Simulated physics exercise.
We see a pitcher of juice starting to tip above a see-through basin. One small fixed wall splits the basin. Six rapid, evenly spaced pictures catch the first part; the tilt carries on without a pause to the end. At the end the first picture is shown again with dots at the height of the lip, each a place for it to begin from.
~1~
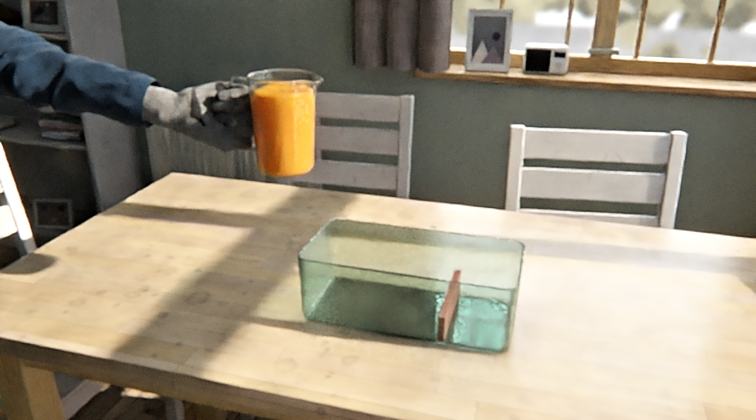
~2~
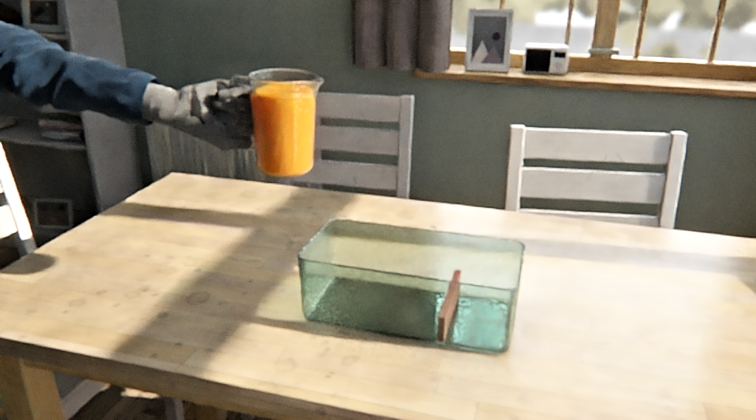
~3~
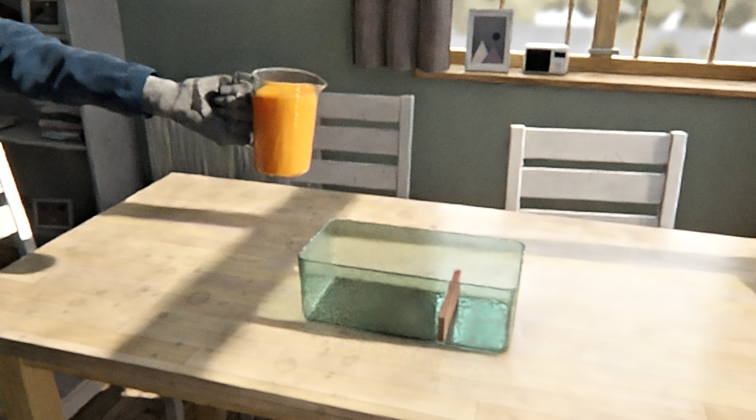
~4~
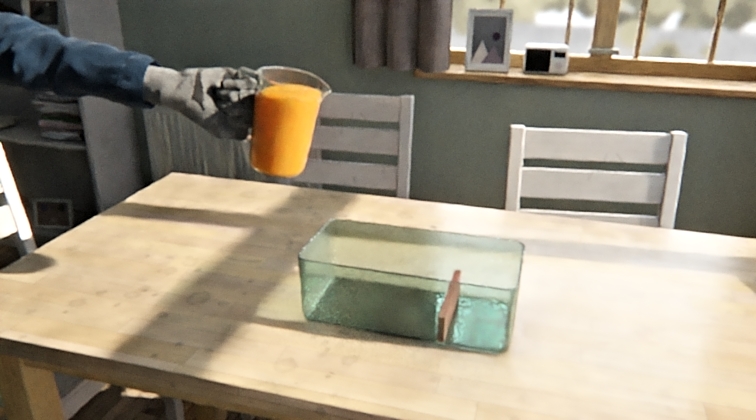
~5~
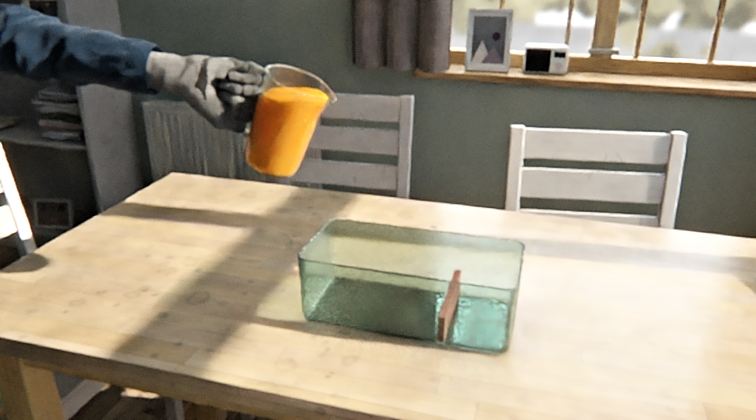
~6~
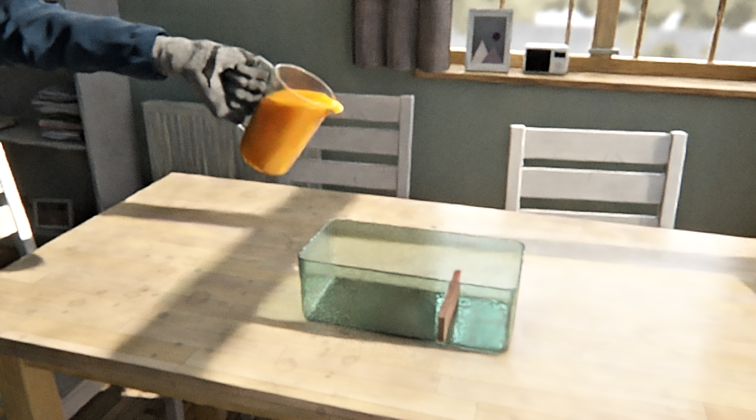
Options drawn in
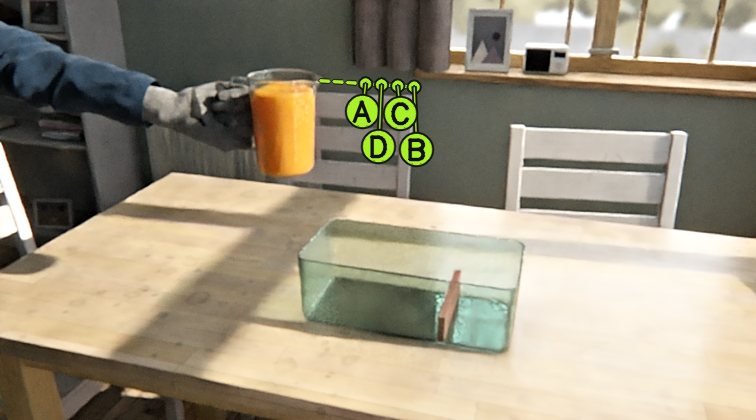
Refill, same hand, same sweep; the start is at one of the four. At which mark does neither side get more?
I would pick place C.
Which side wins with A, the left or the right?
The left one.
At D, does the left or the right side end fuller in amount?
More ends on the left.
In lime, A at (365, 83); B at (414, 87); C at (397, 85); D at (381, 84).
With A, about 89 % ends left of the wall and 5 % right of it; 6 % is lost outside.
With B, about 29 % ends left of the wall and 66 % right of it; 4 % is lost outside.
With C, about 50 % ends left of the wall and 47 % right of it; 3 % is lost outside.
With D, about 79 % ends left of the wall and 15 % right of it; 6 % is lost outside.
